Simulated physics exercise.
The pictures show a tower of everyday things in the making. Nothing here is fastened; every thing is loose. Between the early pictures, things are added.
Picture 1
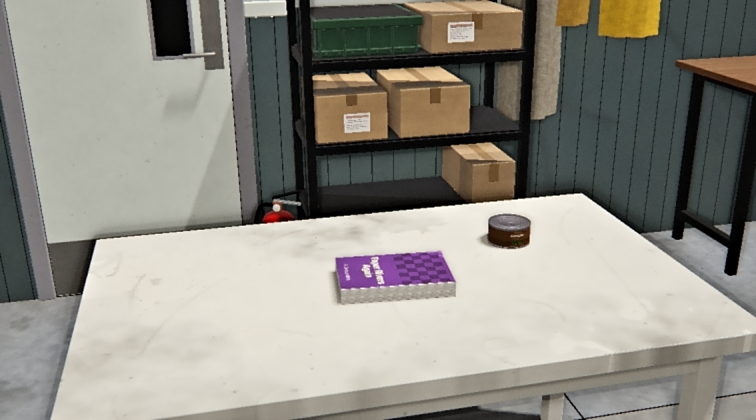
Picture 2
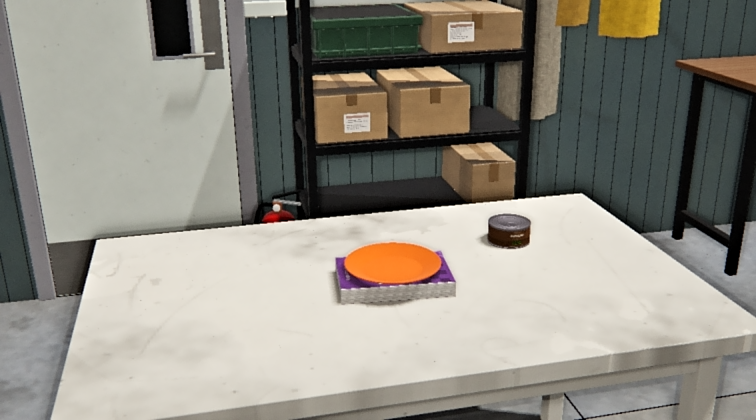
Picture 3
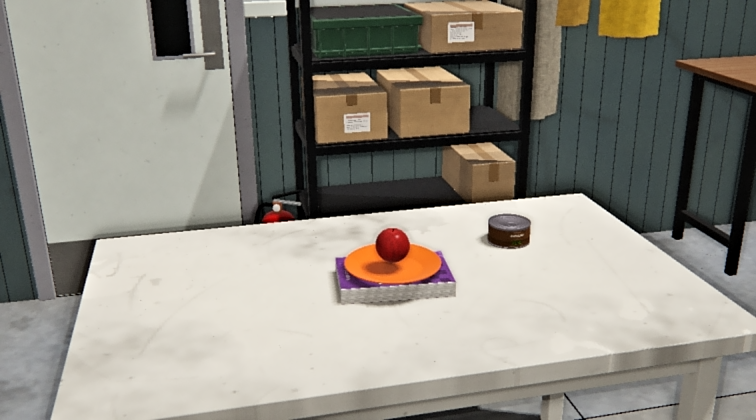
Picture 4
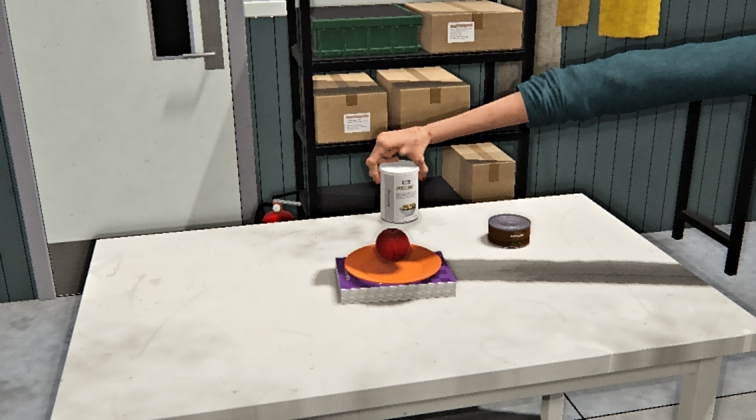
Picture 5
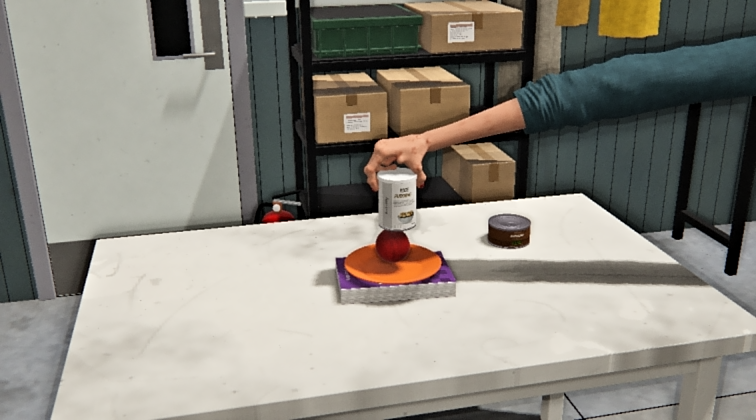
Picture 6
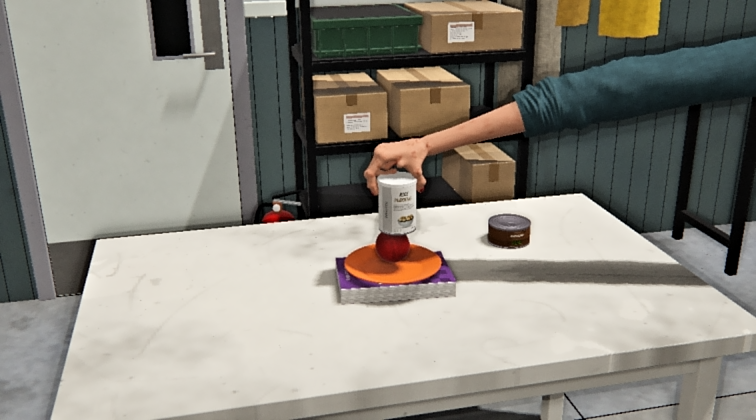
A hand lowered a white tin onto a red ball and kept hold of it, after an orange plate and then the ball had appeared on a purple book on the table.
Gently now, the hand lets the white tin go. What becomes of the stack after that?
The pile does not stay together.
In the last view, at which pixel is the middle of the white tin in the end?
Around (473, 252).
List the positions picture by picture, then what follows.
In the first frame, the last thing is not in view yet.
In the second frame, the last thing is not in view yet; purple book (394, 276).
In the third frame, the last thing is not in view yet; orange plate (393, 266).
The fourth frame shows on its way; white tin (399, 192); purple book (394, 276).
The fifth frame shows on its way; white tin (397, 199); orange plate (393, 266).
The sixth frame shows set down, still held; white tin (397, 203); purple book (394, 276).
Then, 0.40 s past the last view, white tin rocked 54° from its first pose near (420, 210).
Then, 0.60 s past the last view, white tin now fallen.
Then, 0.70 s past the last view, things are still on the move.
Then, 1.80 s past the last view, nothing new.
Finally, fallen, white tin; the other 4 still in place. Final places as the last picture's camera would see them, white tin near (473, 252). The pile gives way.
